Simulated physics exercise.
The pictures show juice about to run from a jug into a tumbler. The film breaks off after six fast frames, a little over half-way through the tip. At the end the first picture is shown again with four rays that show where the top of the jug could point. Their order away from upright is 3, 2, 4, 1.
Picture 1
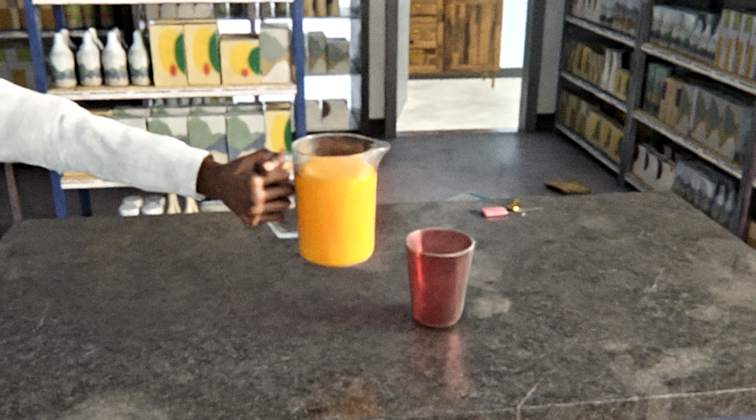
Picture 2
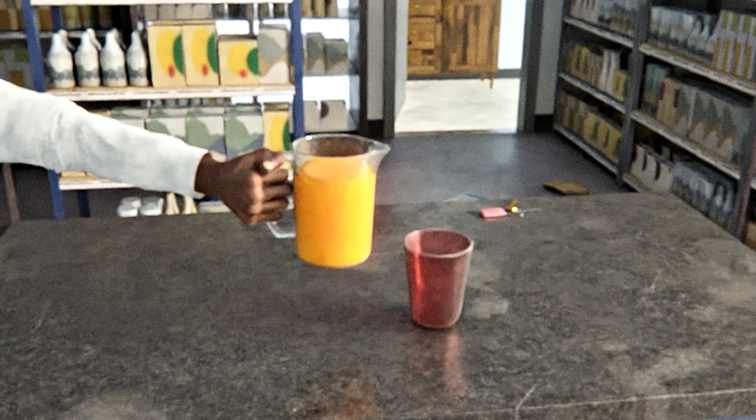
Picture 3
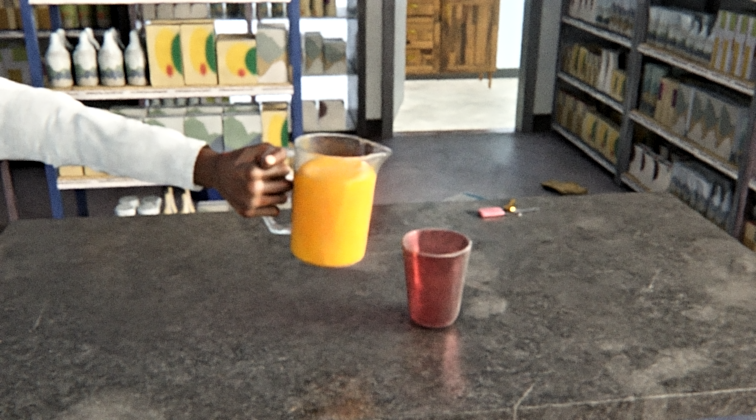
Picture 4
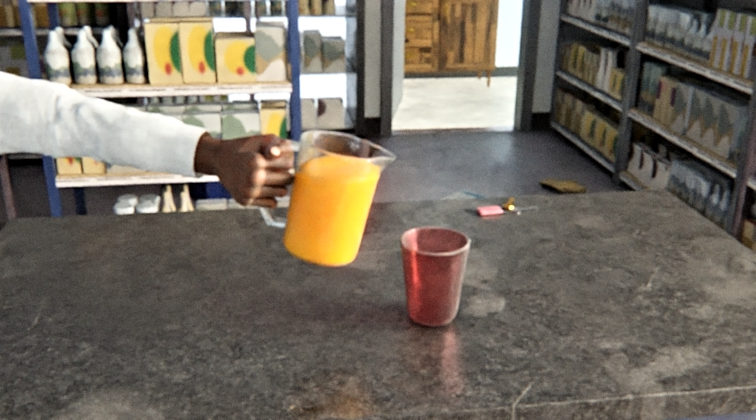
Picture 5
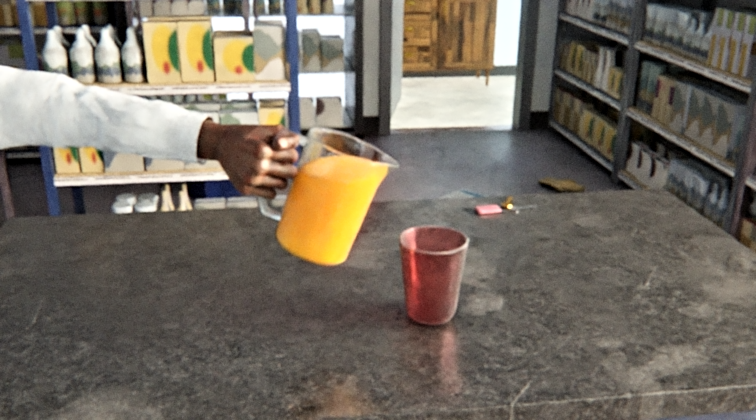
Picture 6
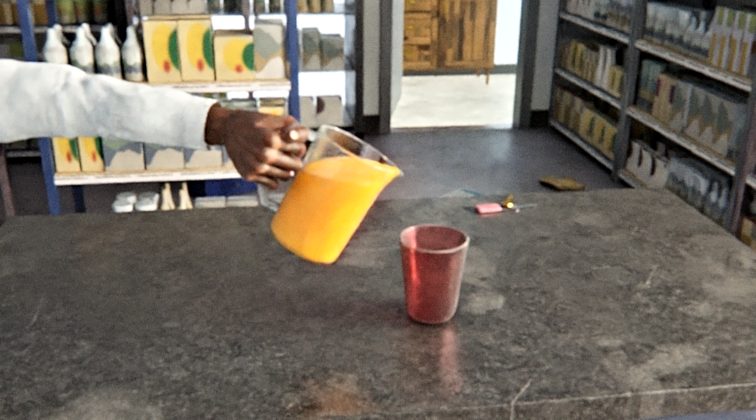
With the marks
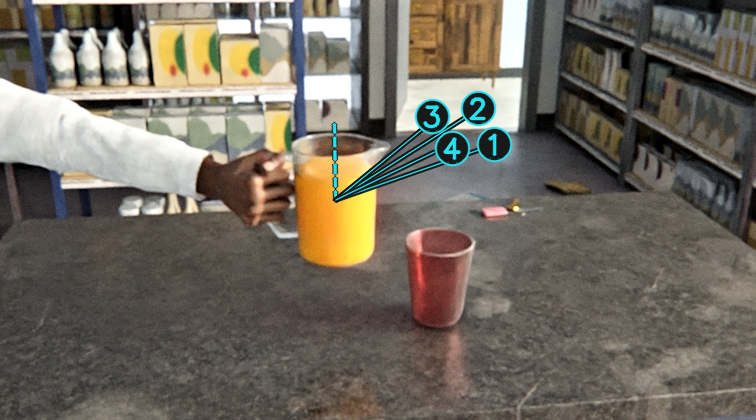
In a storeroom lined with shelves, a hand held a clear jug of orange juice above a dark countertop, then steadily tilted it to the right near a red tumbler, with no juice leaving the jug.
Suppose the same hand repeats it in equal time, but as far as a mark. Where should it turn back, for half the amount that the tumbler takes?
Go for 2.
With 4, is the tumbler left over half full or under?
Over half.
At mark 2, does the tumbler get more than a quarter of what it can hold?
Yes, it does.
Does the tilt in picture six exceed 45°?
No.
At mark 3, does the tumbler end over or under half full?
Under half.
On the marked copy, 1 at (478, 150); 2 at (464, 117); 3 at (421, 130); 4 at (434, 151).
With 1, the tumbler ends with about 83 % of what it can hold; 5 % of the juice is spilt.
With 2, the tumbler ends with about 49 % of what it can hold.
With 3, the tumbler ends with about 33 % of what it can hold.
With 4, the tumbler ends with about 68 % of what it can hold.
